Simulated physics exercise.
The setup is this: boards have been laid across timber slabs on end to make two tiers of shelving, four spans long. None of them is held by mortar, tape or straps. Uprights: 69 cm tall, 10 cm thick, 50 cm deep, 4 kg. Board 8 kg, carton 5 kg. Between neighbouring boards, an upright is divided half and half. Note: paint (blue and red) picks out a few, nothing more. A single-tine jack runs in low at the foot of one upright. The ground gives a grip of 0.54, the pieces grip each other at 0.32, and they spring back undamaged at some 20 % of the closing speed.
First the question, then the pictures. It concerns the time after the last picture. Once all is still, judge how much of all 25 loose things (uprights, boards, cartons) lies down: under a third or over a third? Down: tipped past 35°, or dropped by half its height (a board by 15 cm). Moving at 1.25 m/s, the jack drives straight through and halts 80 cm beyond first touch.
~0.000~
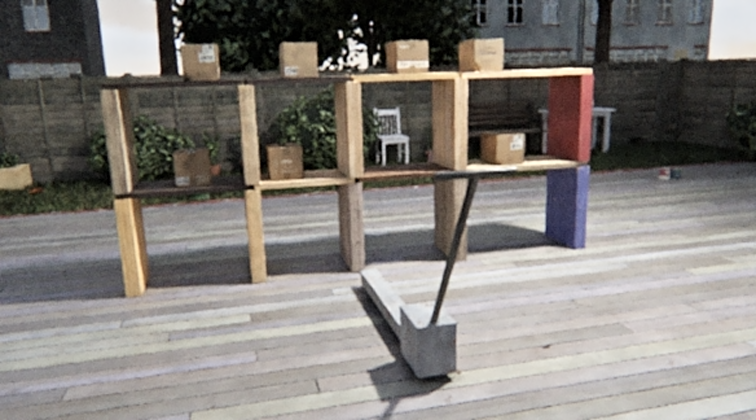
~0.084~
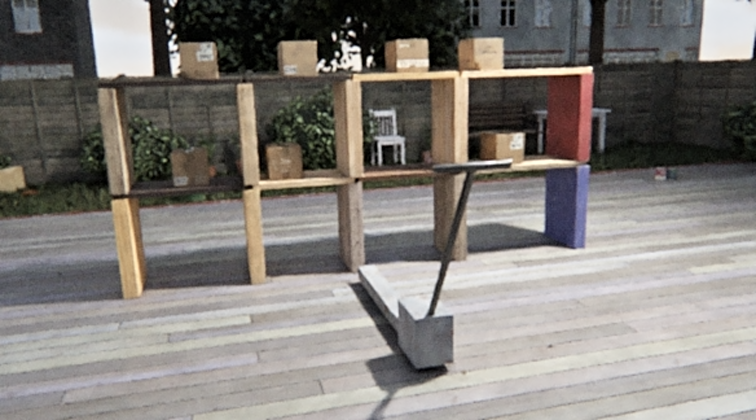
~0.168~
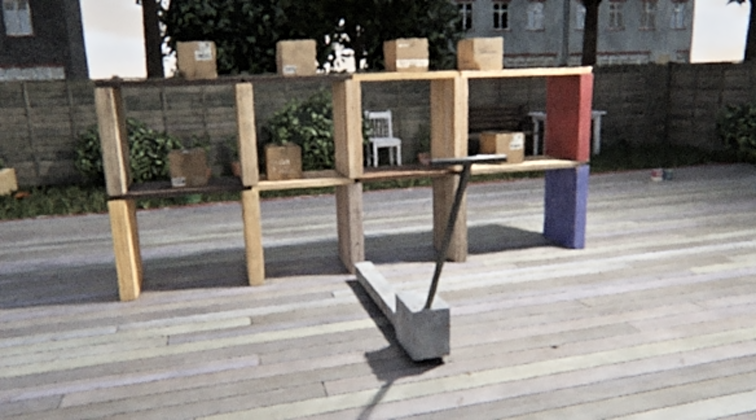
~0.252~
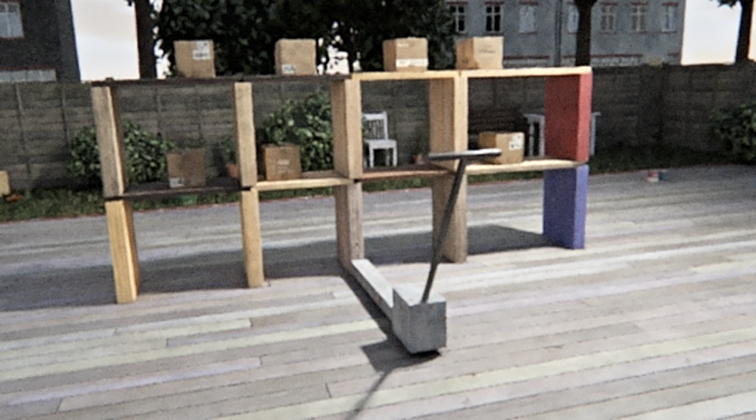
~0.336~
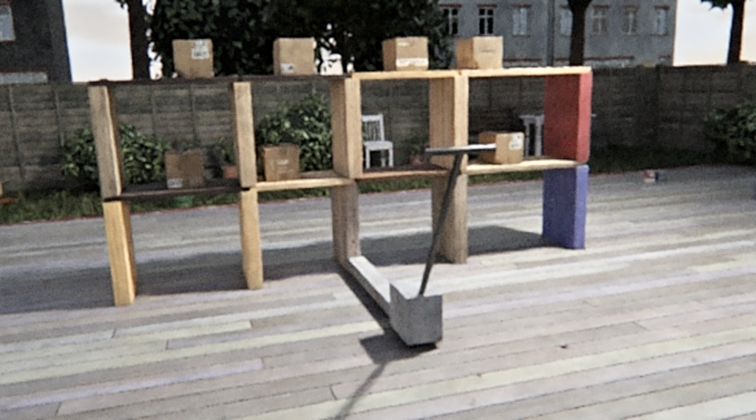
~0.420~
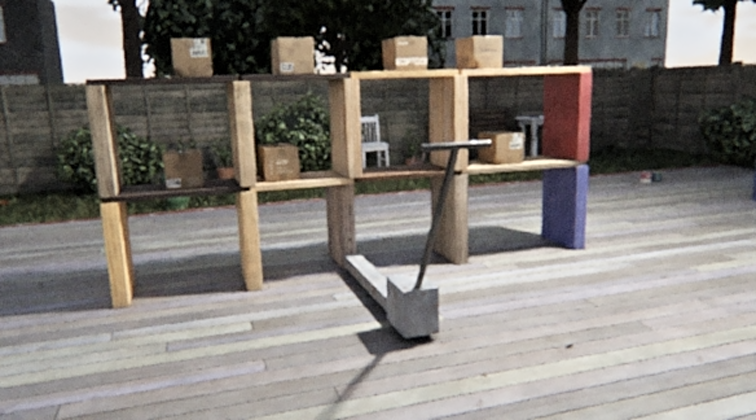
I would say over a third.
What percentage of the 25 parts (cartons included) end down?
Close to 100 per cent of them end up down.
By 1.20 s, 8 of the 25 pieces down; blue upright tilted 3°; red upright moved 32 mm.
By 1.70 s, 23 of the 25 pieces down; blue upright tilted 59°; red upright tilted 36°, 25 cm lower.
When it is over (3.6 s), 25 of the 25 pieces down; red upright on its side; blue upright on its side. That is 100 per cent. In pixels of the last frame, middles, red upright near (585, 217), blue upright near (600, 232).
